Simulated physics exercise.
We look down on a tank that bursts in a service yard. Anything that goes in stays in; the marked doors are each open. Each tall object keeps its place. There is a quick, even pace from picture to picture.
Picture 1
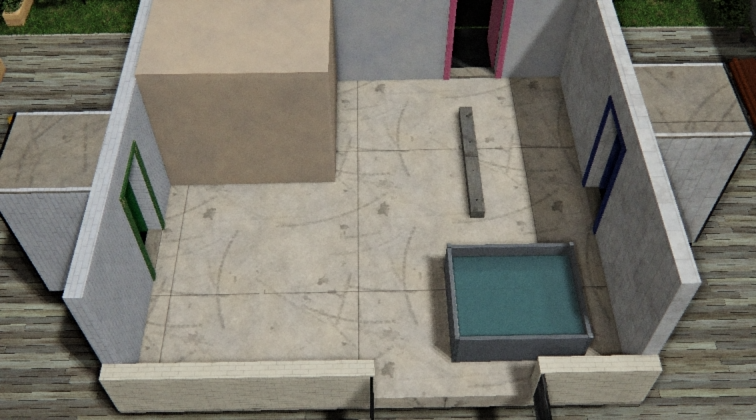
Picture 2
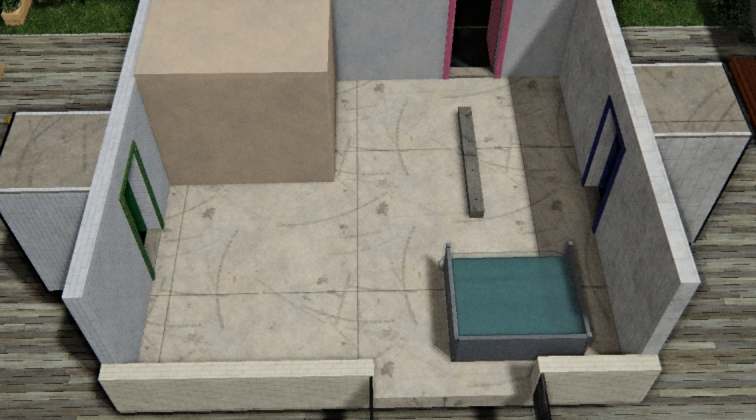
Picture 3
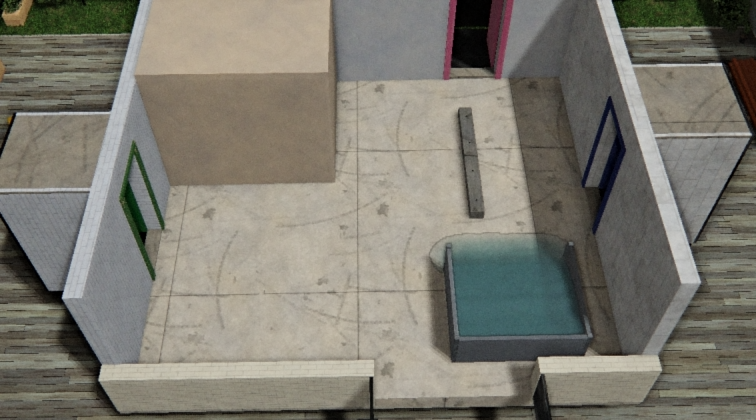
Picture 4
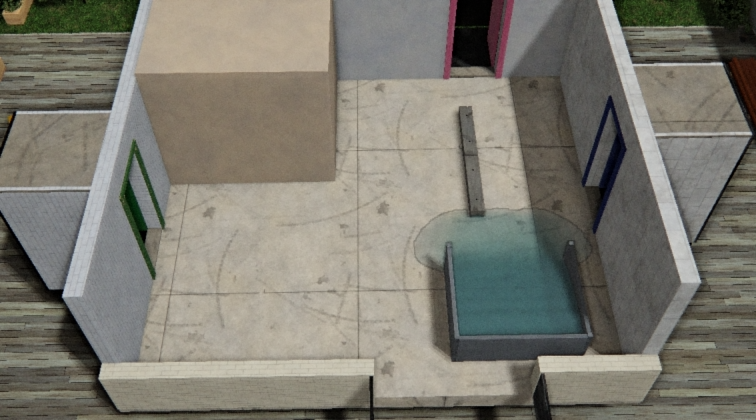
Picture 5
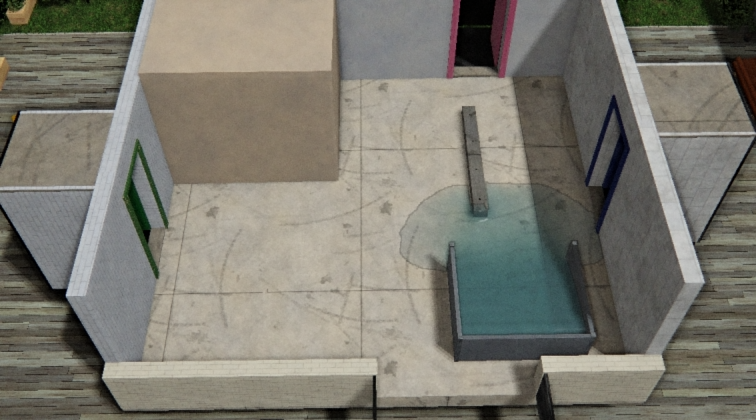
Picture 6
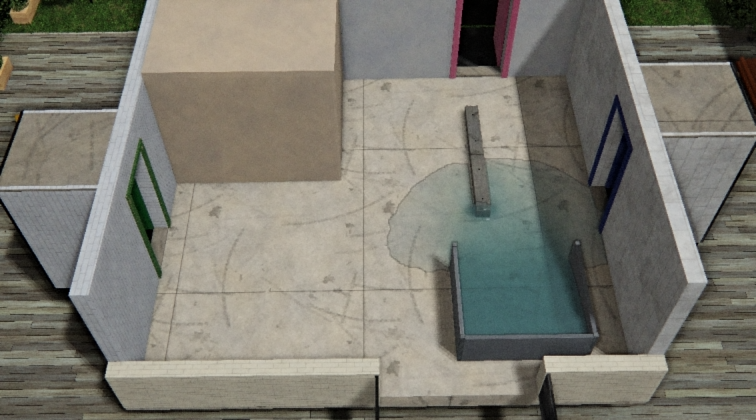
A gray tank opens on its far side and water spreads across the yard floor.
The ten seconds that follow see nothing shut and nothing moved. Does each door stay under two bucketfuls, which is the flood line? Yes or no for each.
Blue door - no, it floods; green door - yes, stays under; pink door - no, it floods.
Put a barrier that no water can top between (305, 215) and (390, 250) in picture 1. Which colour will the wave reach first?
The blue door comes first.
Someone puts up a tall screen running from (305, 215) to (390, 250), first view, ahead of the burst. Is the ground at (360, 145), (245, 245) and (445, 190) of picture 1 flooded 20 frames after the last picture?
The first spot is swamped, the second untouched, the third swamped.
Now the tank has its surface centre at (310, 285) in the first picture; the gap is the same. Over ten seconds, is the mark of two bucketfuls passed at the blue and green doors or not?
Result per door: Blue does not reach it; green gets past it.
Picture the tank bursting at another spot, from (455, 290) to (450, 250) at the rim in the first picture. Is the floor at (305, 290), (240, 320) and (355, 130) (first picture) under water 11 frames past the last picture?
In turn: Swamped, swamped, untouched.
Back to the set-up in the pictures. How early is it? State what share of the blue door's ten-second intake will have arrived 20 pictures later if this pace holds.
Around 65 percent.
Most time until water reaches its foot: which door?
That would be the door marked green.
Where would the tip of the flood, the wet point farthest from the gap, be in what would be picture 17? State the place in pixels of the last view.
Look around (351, 84).
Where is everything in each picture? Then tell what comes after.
The first picture shows the water tank at (516, 292) is whole and still.
In the second picture, water pours out on the water tank's far side and has run to a hidden place.
In the third picture, water pours out on the water tank's far side and has run to a hidden place.
In the fourth picture, water pours out on the water tank's far side and has run to (567, 224).
In the fifth picture, the front is at (542, 188), out from the gap on the water tank's far side.
In the sixth picture, the front is at (537, 165), out from the gap on the water tank's far side.
A moment on, water covers 35 % of the floor; the blue door under two buckets in, the green door not reached, the pink door wet at the sill, nothing in.
Next, water covers 45 % of the floor; the blue door over two buckets in, the green door not reached, the pink door over two buckets in.
Then, water covers 50 % of the floor; the blue door over two buckets in, the green door not reached, the pink door far over two buckets in.
Later, water covers 55 % of the floor; the blue door over two buckets in, the green door wet at the sill, nothing in, the pink door far over two buckets in.
In the end, water covers 85 % of the floor; the blue door over two buckets in, the green door under two buckets in, the pink door far over two buckets in.
